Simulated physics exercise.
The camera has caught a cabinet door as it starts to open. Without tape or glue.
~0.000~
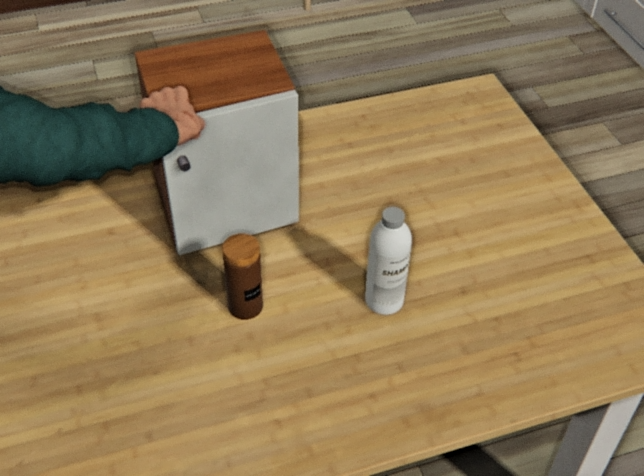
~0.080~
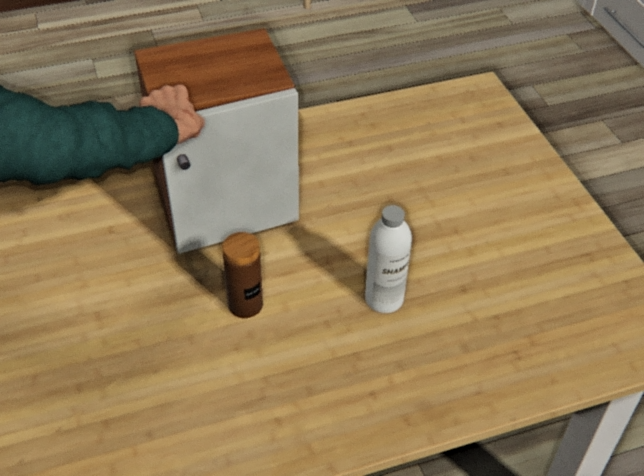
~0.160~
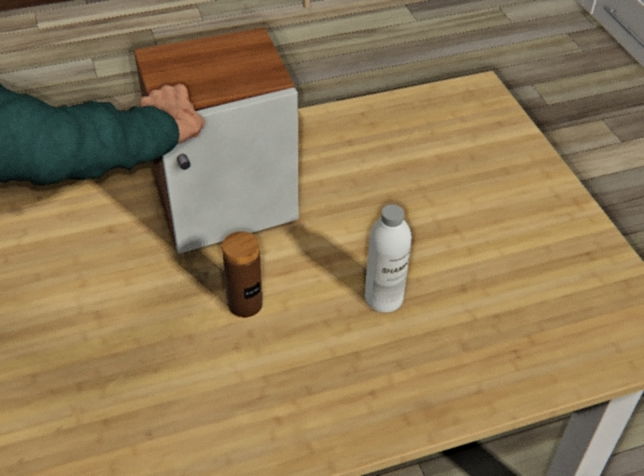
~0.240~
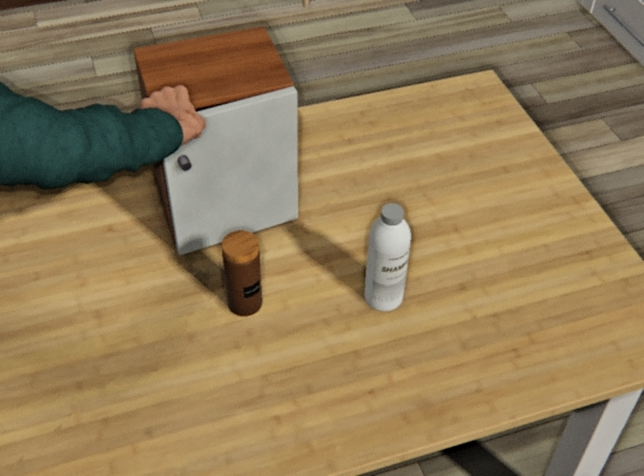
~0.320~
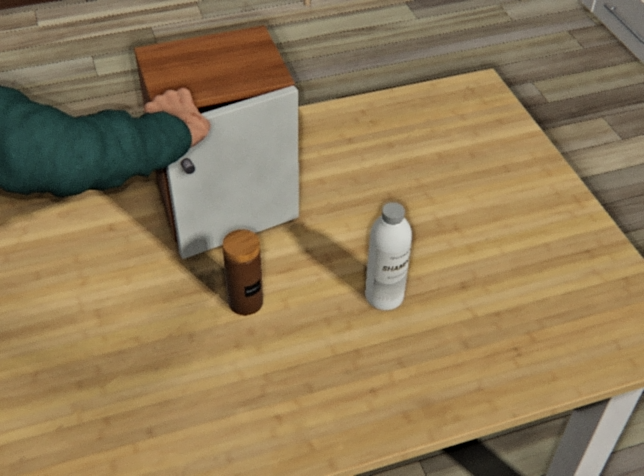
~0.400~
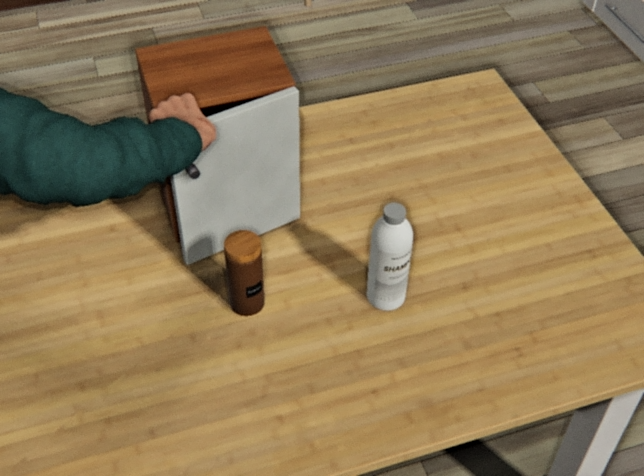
The footage shows a hand in a green sleeve gripping the pale door of a small wooden cabinet on a table, first almost still, then pulling it slightly open, while a brown jar and a white bottle stand nearby.
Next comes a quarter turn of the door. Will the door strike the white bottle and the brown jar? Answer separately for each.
Outcome: The white bottle is going to be okay. The brown jar is going to get jostled.
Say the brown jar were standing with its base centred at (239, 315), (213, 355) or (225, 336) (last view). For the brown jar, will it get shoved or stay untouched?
Well, in turn it gets pushed, it goes undisturbed and it goes undisturbed.
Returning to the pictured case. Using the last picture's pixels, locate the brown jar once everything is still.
(360, 292).
Around 1.36 s, door 55° open; white bottle at rest near (390, 256); brown jar travelled about its own width near (277, 286).
Around 1.86 s, door 76° open; white bottle at rest near (390, 256); brown jar travelled well along near (329, 292).
Finally (2.7 s), the white bottle stays untouched, near (390, 256); the brown jar gets shoved, near (360, 292).
